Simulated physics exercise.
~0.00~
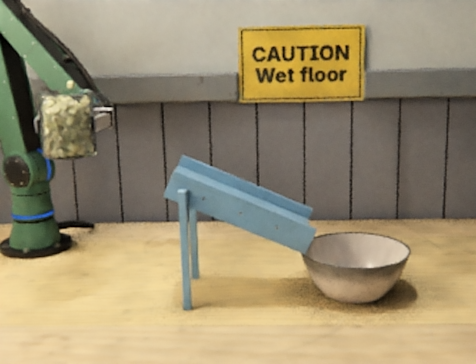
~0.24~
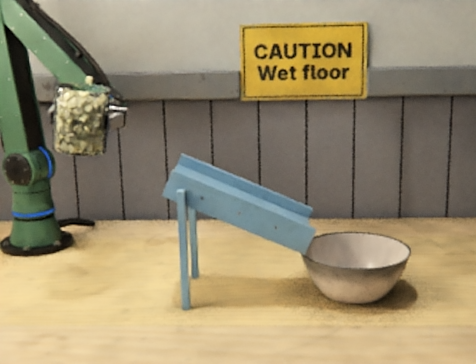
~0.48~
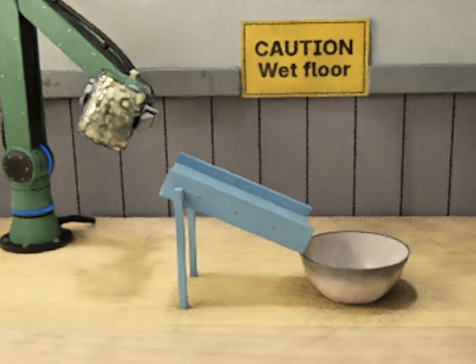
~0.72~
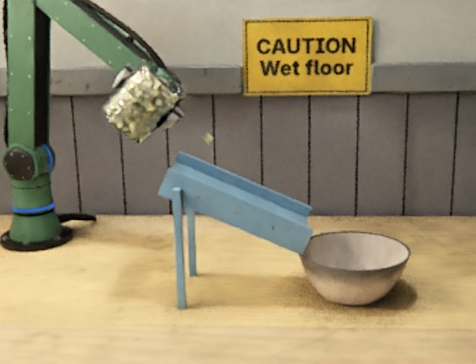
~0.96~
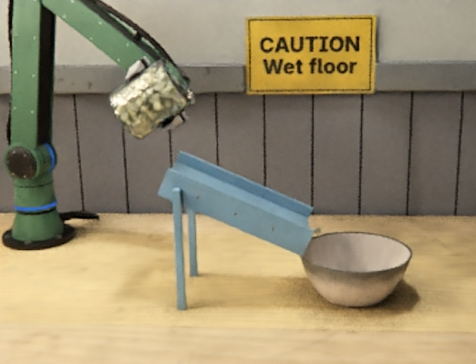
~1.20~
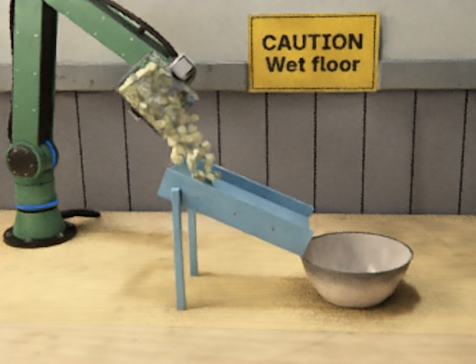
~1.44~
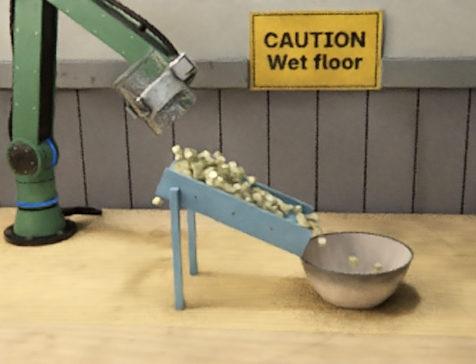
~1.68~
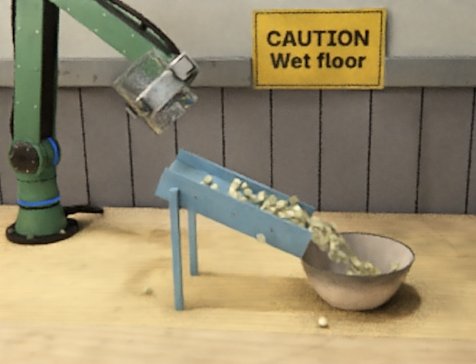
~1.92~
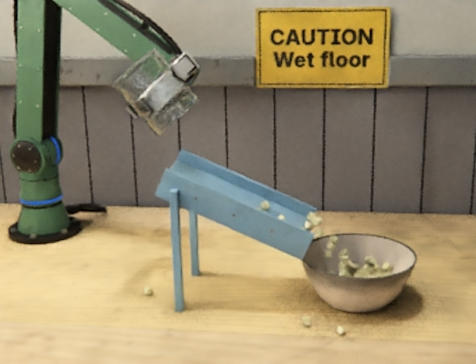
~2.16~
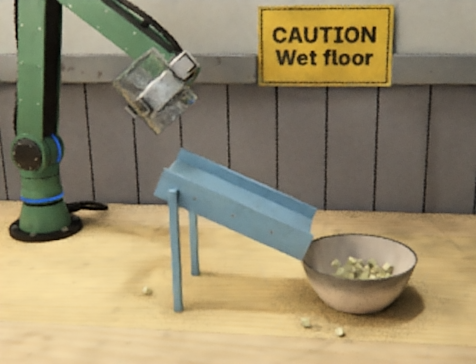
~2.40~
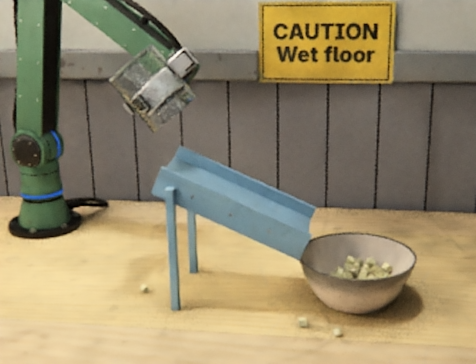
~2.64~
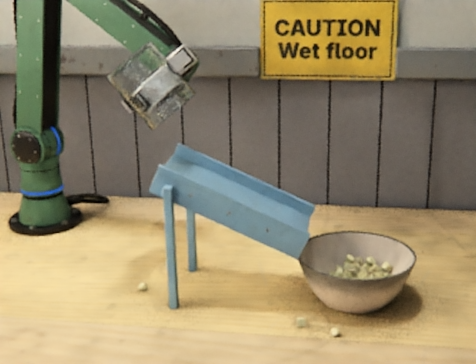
To begin with, a green robot arm at the left holds a clear container heaped with pale vegetable dice, near a blue chute that slopes down to a bowl on a wooden table. The arm carries the container rightward and tips it toward the chute, and a stray piece drops ahead of the rest. Tilting further, it pours the dice onto the chute in a rush. They slide down and tumble into the bowl, while a few bounce onto the table. Finally the emptied container hangs tilted and still, the chute is clear, and most dice rest in the bowl.
